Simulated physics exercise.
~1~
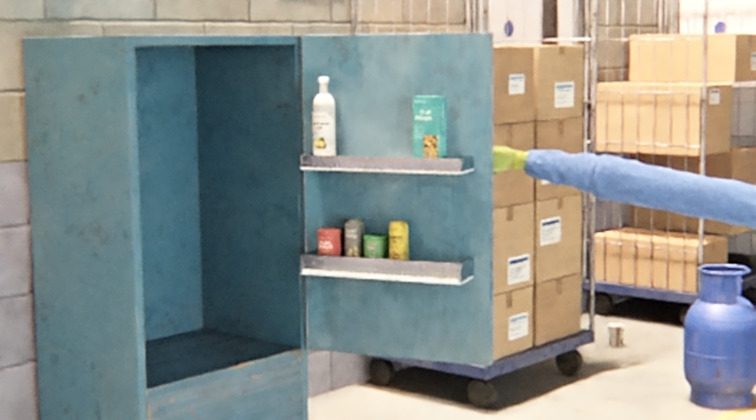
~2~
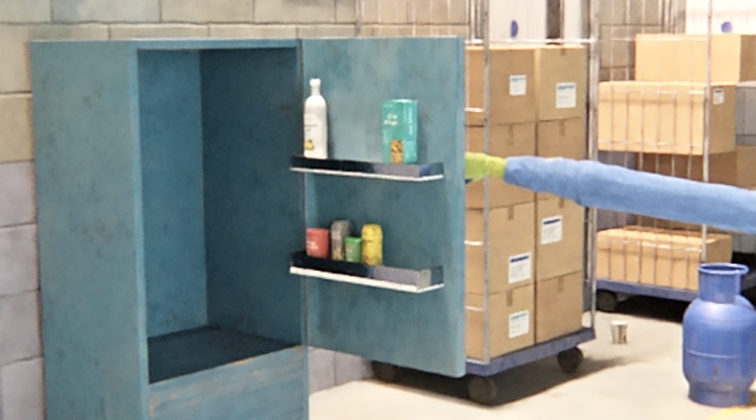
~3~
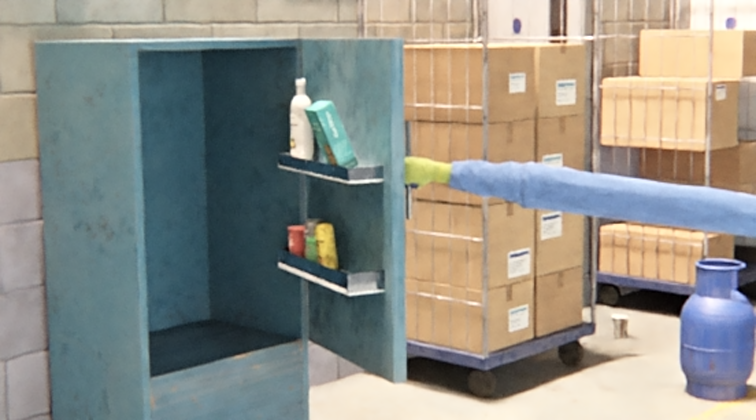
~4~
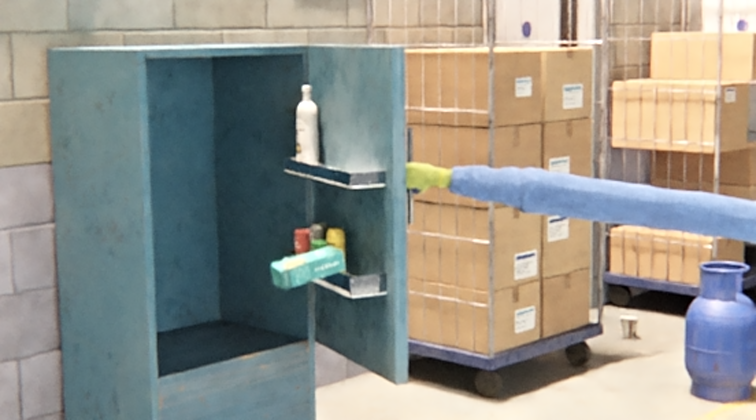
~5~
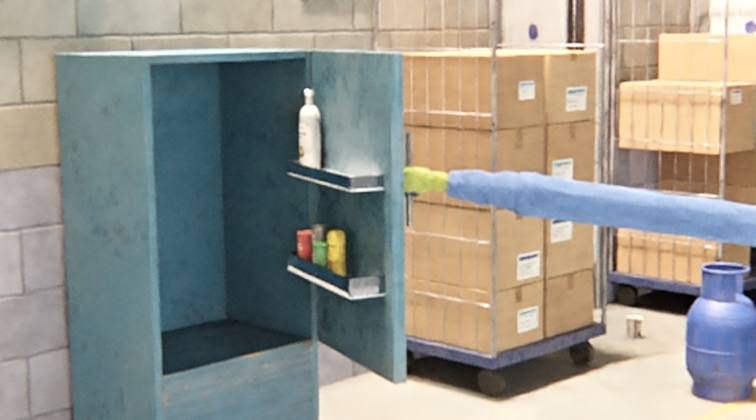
Blue locker door being swung toward its frame by a gloved hand and stopped partway, a turquoise carton toppling off the upper rack.
